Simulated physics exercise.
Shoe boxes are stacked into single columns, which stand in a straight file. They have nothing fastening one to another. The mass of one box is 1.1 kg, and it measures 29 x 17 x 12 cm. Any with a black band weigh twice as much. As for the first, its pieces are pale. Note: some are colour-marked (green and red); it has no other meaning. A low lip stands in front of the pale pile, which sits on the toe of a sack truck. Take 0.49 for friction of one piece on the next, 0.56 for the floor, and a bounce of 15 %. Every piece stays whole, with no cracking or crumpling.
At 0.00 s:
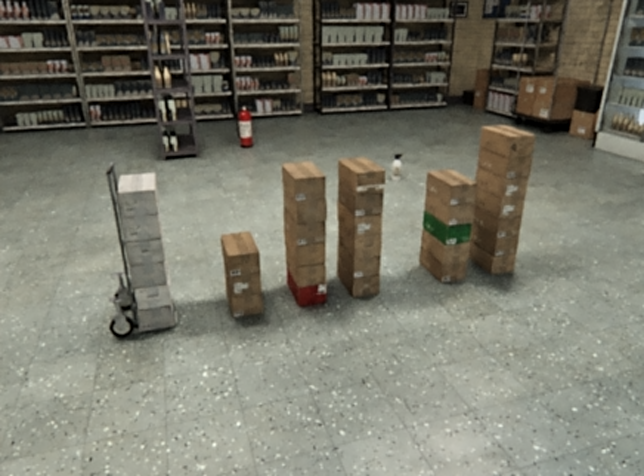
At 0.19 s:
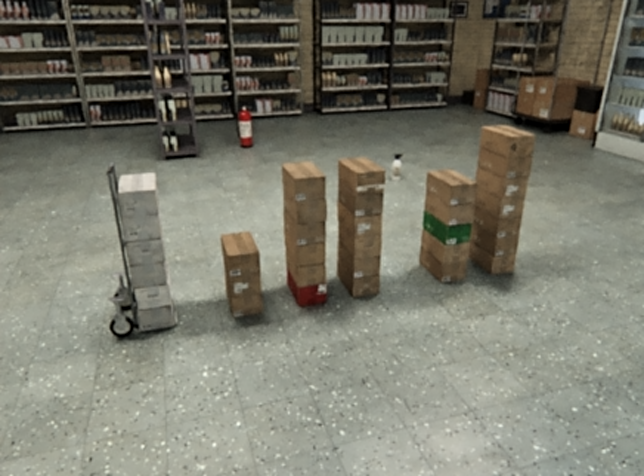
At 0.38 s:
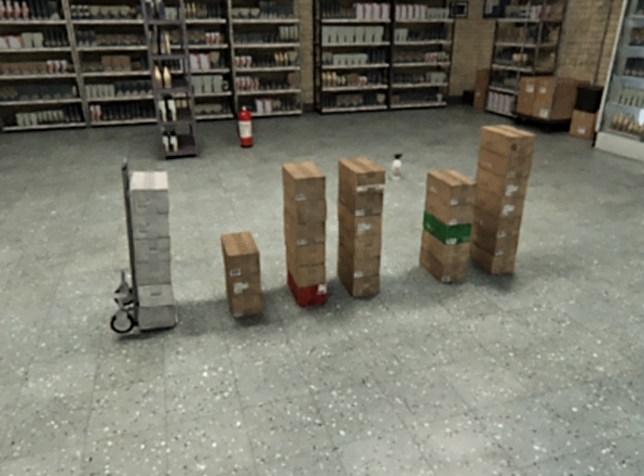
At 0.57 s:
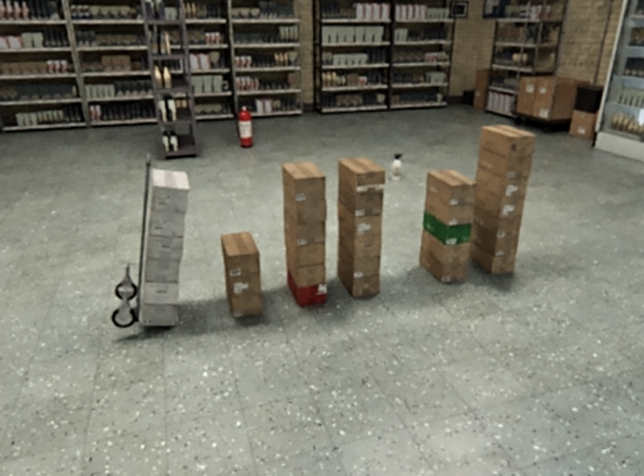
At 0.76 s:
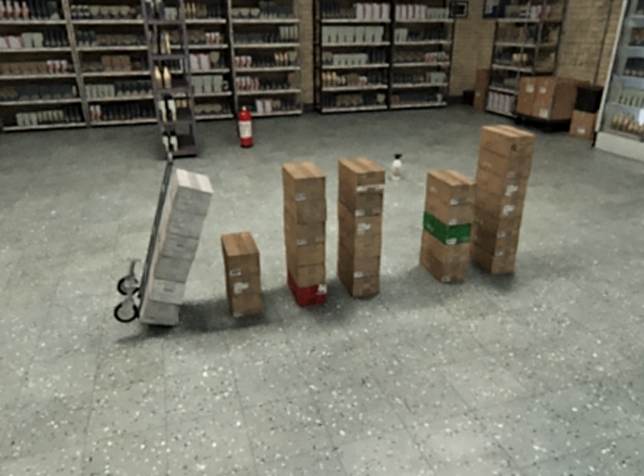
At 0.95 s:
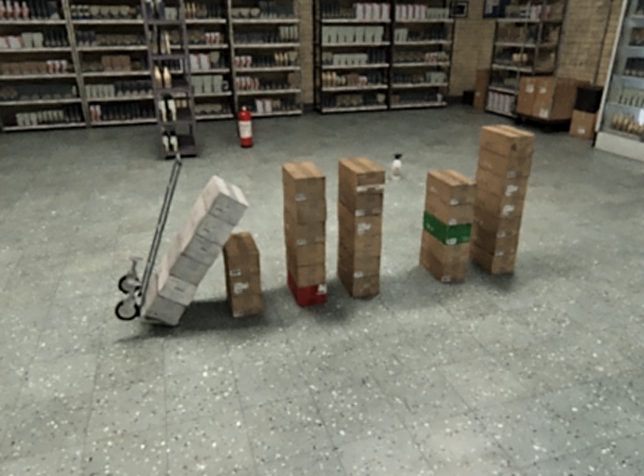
At first, a hand truck holding a pale stack of boxes stands upright at the left of a row of brown box stacks, one with a red box and another with a green one. The truck then tilts to the right, and the pale stack leans further over, above the short brown stack beside it.
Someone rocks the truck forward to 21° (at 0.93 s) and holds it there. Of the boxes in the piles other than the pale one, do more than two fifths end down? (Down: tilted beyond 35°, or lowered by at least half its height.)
No - the portion down stays below two fifths.
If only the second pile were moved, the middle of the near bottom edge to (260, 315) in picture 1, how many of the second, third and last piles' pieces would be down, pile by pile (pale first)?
Per pile - second: 0, third: 0, last: 0.
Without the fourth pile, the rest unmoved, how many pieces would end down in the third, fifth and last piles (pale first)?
Pile by pile, that comes to third 0, fifth 0 and last 0.
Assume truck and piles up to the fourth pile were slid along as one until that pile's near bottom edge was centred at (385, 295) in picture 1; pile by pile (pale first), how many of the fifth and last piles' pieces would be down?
It would come to fifth 0, last 0.
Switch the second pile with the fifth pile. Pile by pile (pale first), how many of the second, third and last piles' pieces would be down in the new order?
Second 4, third 6, last 0.
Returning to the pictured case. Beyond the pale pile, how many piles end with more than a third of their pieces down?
The answer is 0.
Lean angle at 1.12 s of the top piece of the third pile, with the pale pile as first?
About 0°.
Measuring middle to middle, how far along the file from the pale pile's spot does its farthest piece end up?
Distance along: Near 65 cm.
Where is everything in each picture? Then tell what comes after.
In the first picture (places mark the middle of the side facing us), truck frame (115, 208) 0° forward; green box (434, 227); red box (313, 295); the rest undisturbed.
In the second picture, truck frame (115, 208) 0° forward; green box (434, 227).
In the third picture, truck frame (126, 204) 4° forward, top of the pale pile leaning 4°; green box (434, 227); the rest undisturbed.
In the fourth picture, truck frame (146, 200) 12° forward, top of the pale pile leaning 12°; green box (434, 227); the rest undisturbed.
In the fifth picture, truck frame (164, 198) 18° forward, top of the pale pile leaning 20°; green box (434, 227); the rest undisturbed.
In the sixth picture, truck frame (171, 197) 21° forward, top of the pale pile leaning 34°; green box (434, 227); red box (313, 295); the rest undisturbed.
After 1.01 s, 6 of the pale pile down; none of the 27 other boxes down.
After 1.12 s, 6 of the pale pile down; none of the 27 other boxes down, 1 disturbed.
After 1.30 s, 6 of the pale pile down; none of the 27 other boxes down, 6 disturbed.
After 1.54 s, 6 of the pale pile down; none of the 27 other boxes down, 3 disturbed.
At rest (2.1 s), 6 of the pale pile down; none of the 27 other boxes down, 2 disturbed; red box unmoved; green box unmoved. That is 0 per cent. As the last picture would show them, middles, red box near (306, 283), green box near (446, 226).
